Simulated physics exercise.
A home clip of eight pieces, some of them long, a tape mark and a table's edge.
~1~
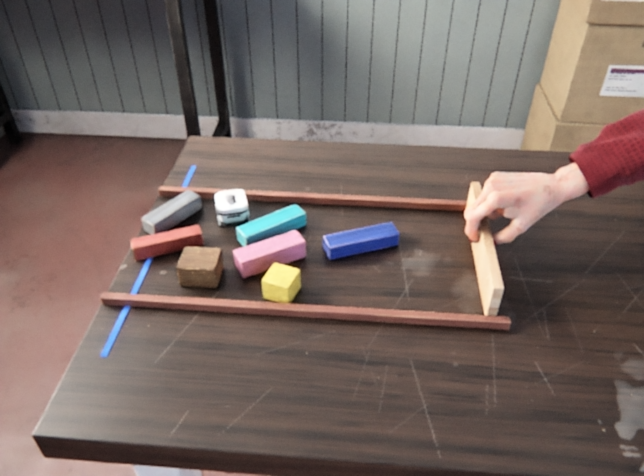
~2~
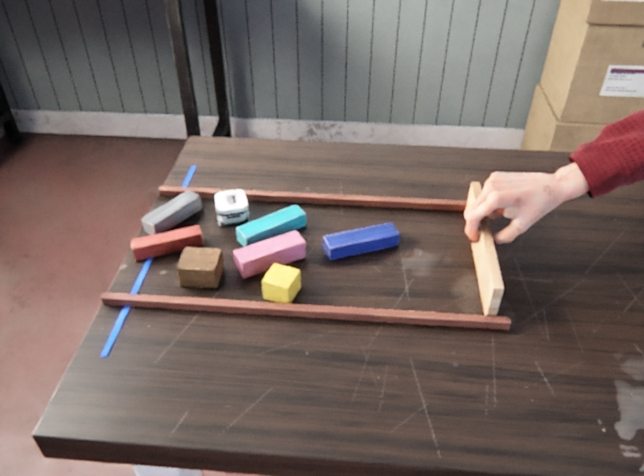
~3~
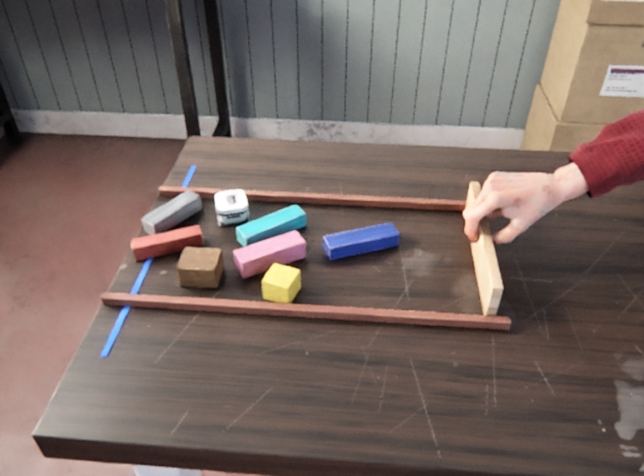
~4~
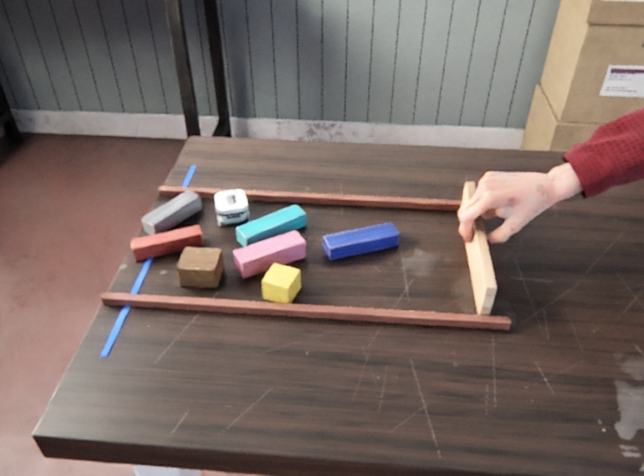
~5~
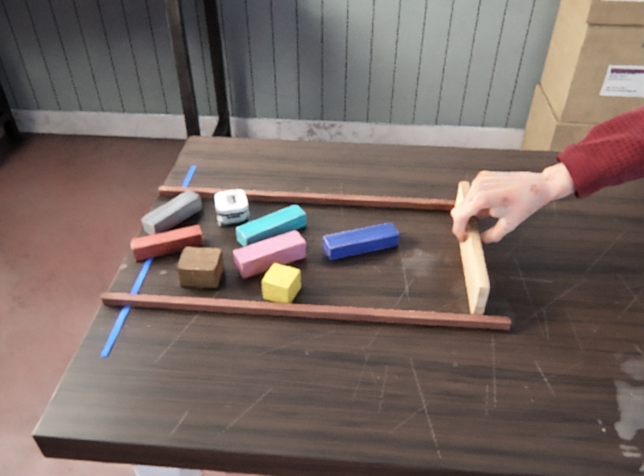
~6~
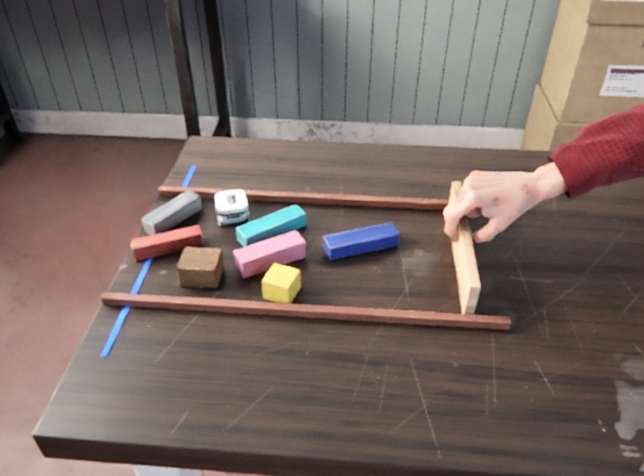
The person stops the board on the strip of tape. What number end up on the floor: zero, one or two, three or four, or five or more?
The number that fall off is five or more.
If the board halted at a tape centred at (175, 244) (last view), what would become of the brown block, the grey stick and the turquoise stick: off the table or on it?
The brown block comes down, the grey stick drops off, the turquoise stick survives.
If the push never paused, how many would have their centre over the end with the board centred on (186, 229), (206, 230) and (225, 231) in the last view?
Place by place, 4, 3 and 1.
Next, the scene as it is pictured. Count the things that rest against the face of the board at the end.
In contact: 2.
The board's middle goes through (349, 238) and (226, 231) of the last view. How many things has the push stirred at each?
3 and 8.
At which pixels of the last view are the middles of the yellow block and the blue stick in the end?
First (121, 277), then (129, 246).
Soon after, none off yet; grey stick at rest near (173, 213); red bar at rest near (168, 243); brown block displaced about its own width near (170, 276).
In the end, the number that fall off is five or more; gone, pink bar, turquoise stick, white case, brown block, red bar and grey stick.
